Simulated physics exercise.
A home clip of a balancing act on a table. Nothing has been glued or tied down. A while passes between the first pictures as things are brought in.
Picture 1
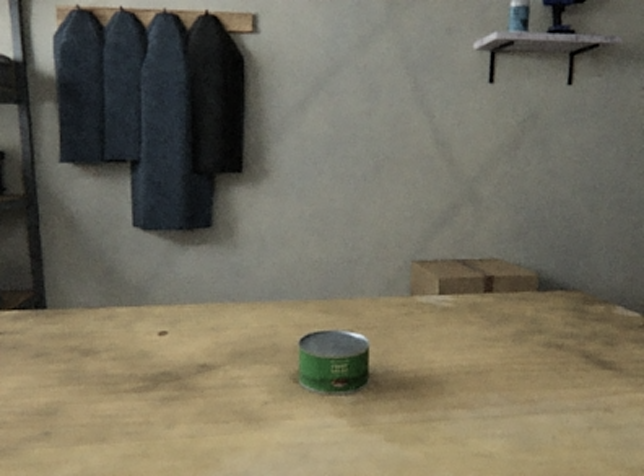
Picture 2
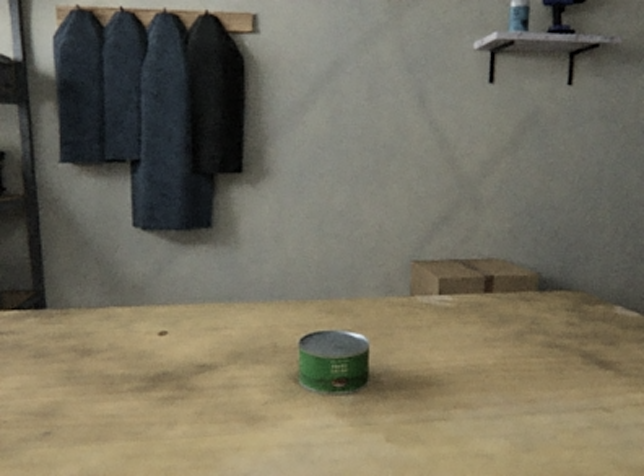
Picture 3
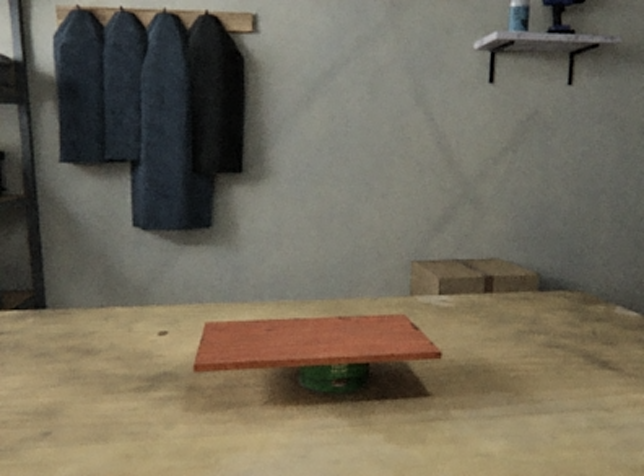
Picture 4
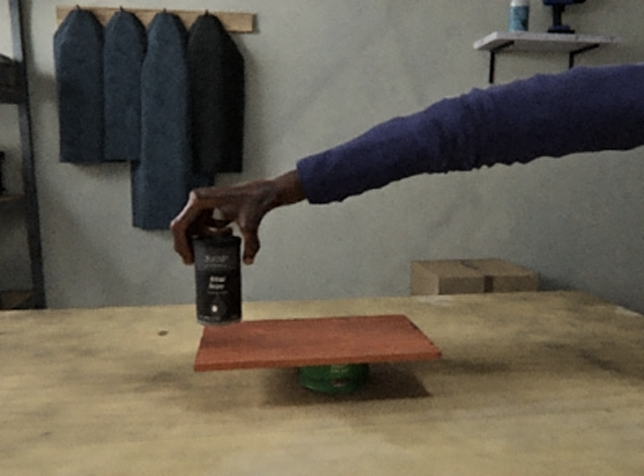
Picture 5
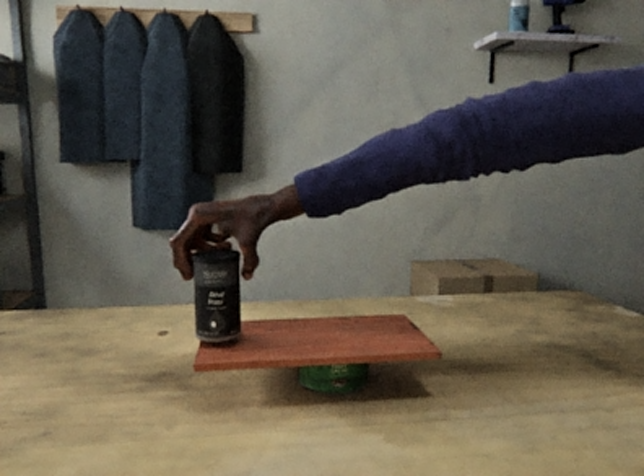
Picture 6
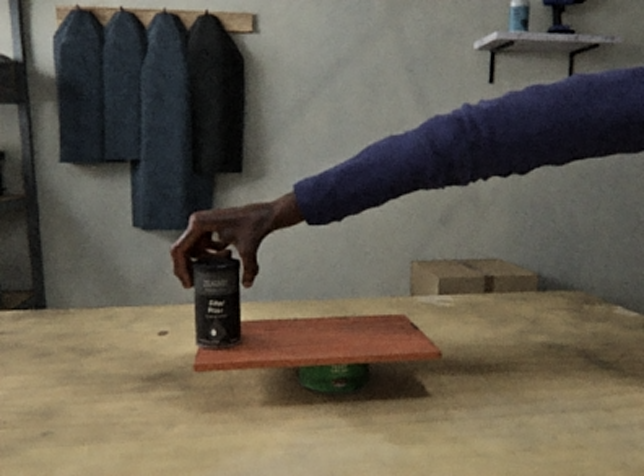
On a table, a red board appears atop a green tub and a hand lowers a black tin onto its left end.
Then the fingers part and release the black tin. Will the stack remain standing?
No.
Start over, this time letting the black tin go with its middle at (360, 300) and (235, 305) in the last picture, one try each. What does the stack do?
First release - upright; second release - toppled.
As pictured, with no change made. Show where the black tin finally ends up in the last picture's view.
At about (117, 380).
Then, 0.30 s past the last view, black tin now fallen; orange board rocked 27° from its first pose.
Then, 0.50 s past the last view, things are still on the move.
Finally, fallen, black tin; the other 2 still in place. Final places as the last picture's camera would see them, black tin near (117, 380). The stack gives way.
